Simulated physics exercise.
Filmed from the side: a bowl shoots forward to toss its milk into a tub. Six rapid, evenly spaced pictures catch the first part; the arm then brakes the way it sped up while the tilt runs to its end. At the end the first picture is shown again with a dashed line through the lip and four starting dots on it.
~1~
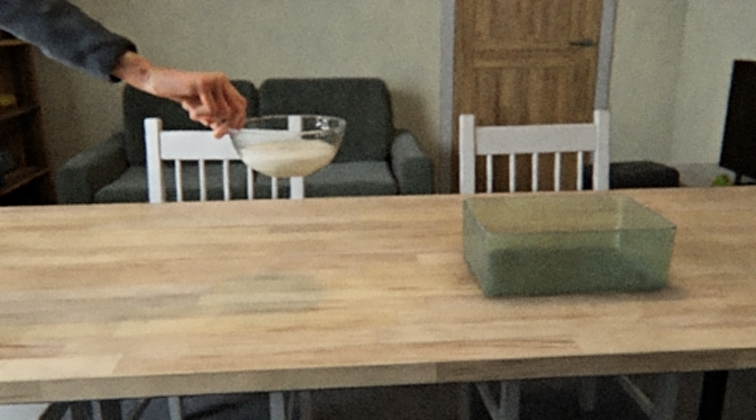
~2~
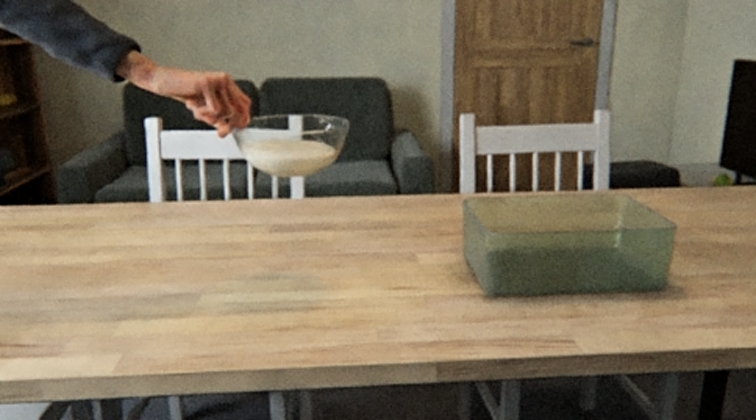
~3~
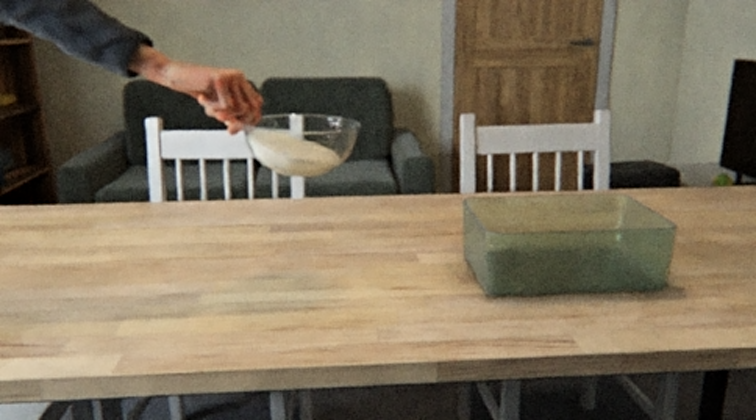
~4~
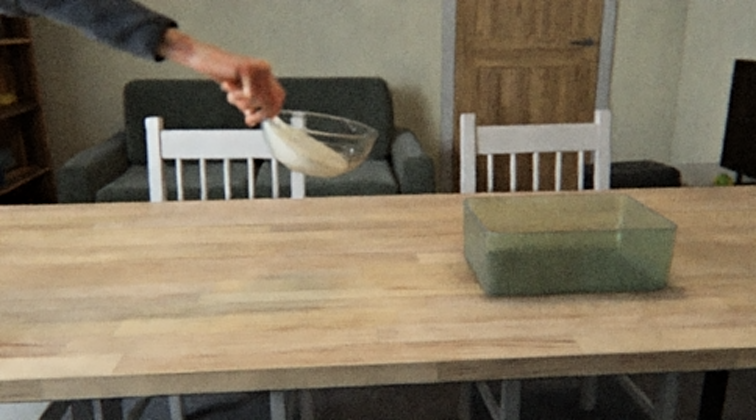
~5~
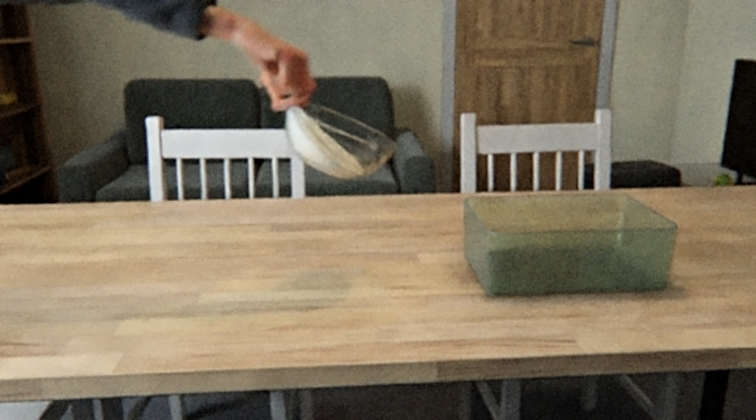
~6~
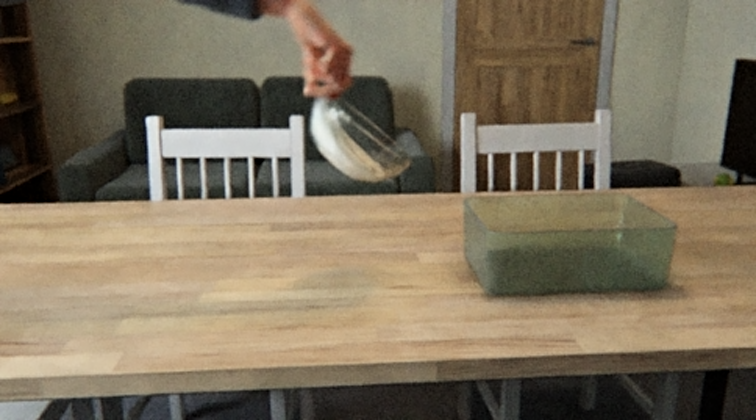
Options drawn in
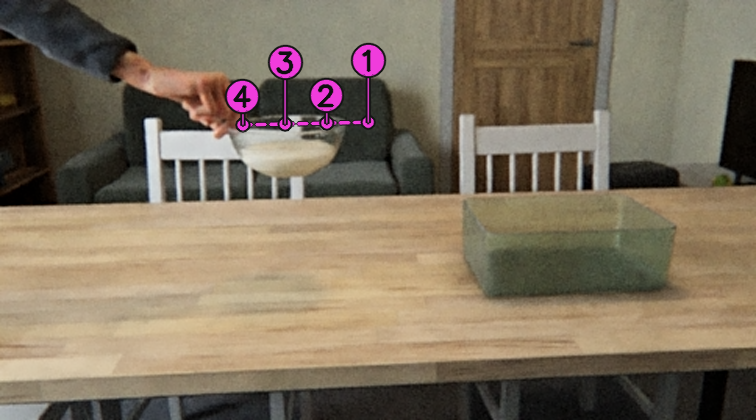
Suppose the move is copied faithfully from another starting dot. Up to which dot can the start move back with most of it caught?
Choose 1.
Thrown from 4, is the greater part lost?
Yes, that goes wrong.
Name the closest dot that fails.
That is dot 2.
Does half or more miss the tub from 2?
Yes.
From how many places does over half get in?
One.
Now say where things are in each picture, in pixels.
The first frame shows upright, lip at (343, 122); tub from (483, 295) to (664, 288); nothing has left yet.
The second frame shows upright, lip at (347, 122); nothing has left yet.
The third frame shows tipped about 2°, lip at (358, 124); nothing has left yet.
The fourth frame shows tipped about 10°, lip at (375, 131); nothing has left yet.
The fifth frame shows tipped about 23°, lip at (395, 144); nothing has left yet.
The sixth frame shows tipped about 39°, lip at (411, 159); nothing has left yet.
On the marked copy, 1 at (368, 122); 2 at (326, 123); 3 at (285, 124); 4 at (242, 124).
For dot 1, about 68 % lands in the tub, 23 % falls short and 8 % goes beside or beyond.
For dot 2, about 20 % lands in the tub, 74 % falls short and 6 % goes beside or beyond.
For dot 3, about 0 % lands in the tub, 95 % falls short and 5 % goes beside or beyond.
For dot 4, about 0 % lands in the tub, 100 % falls short.
